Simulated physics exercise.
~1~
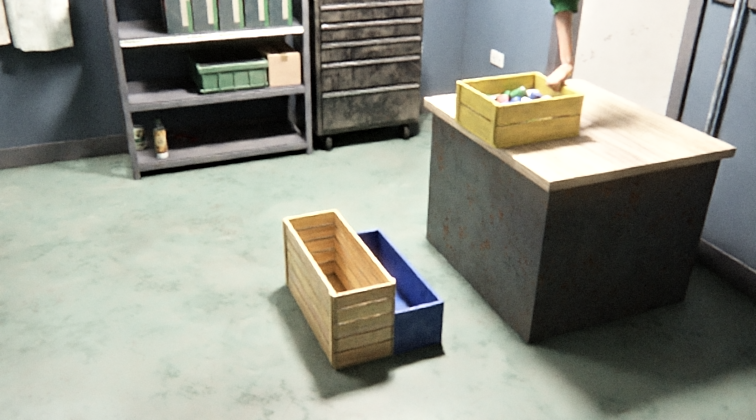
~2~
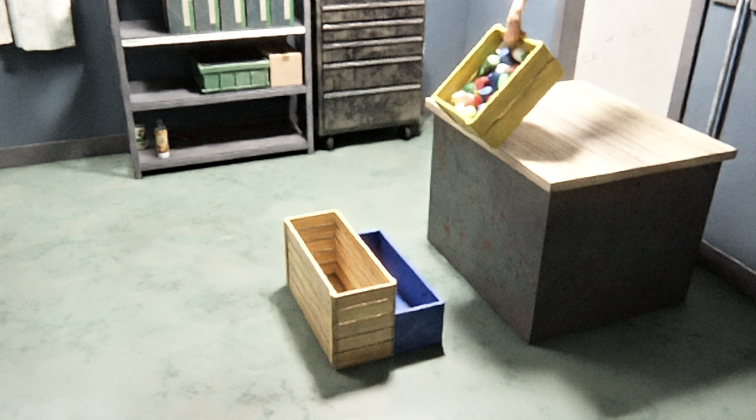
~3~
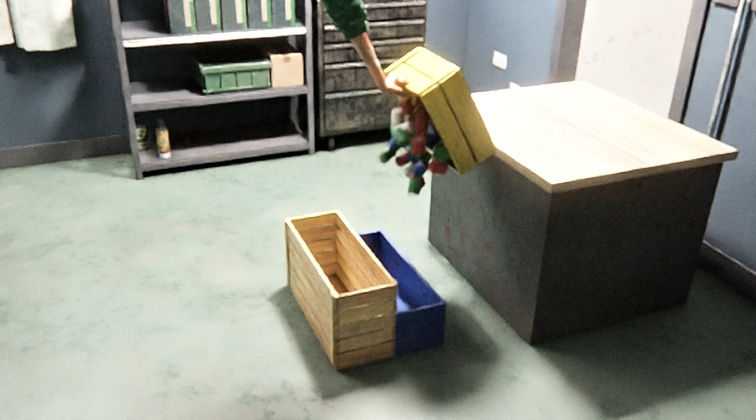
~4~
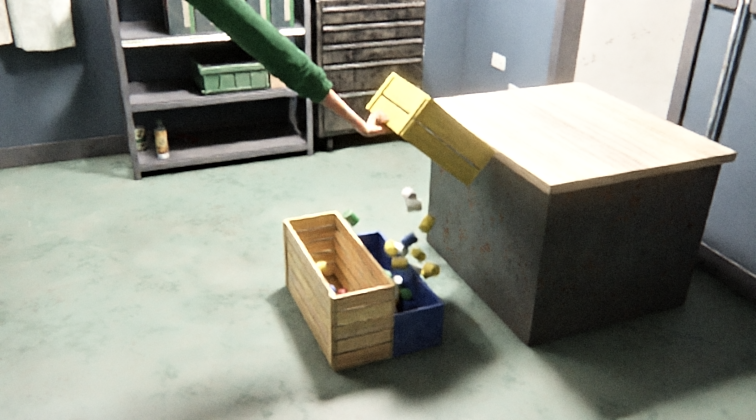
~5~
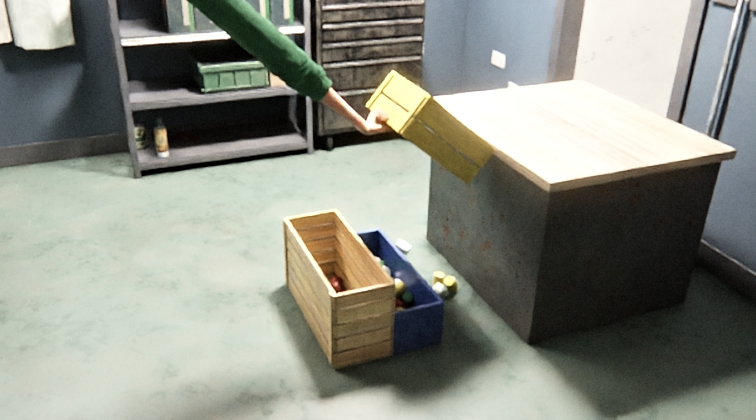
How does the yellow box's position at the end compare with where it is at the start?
At the start the yellow box sits upright on top of the bench. At the end it is held tipped over in the air, off the bench's left side and above the totes.
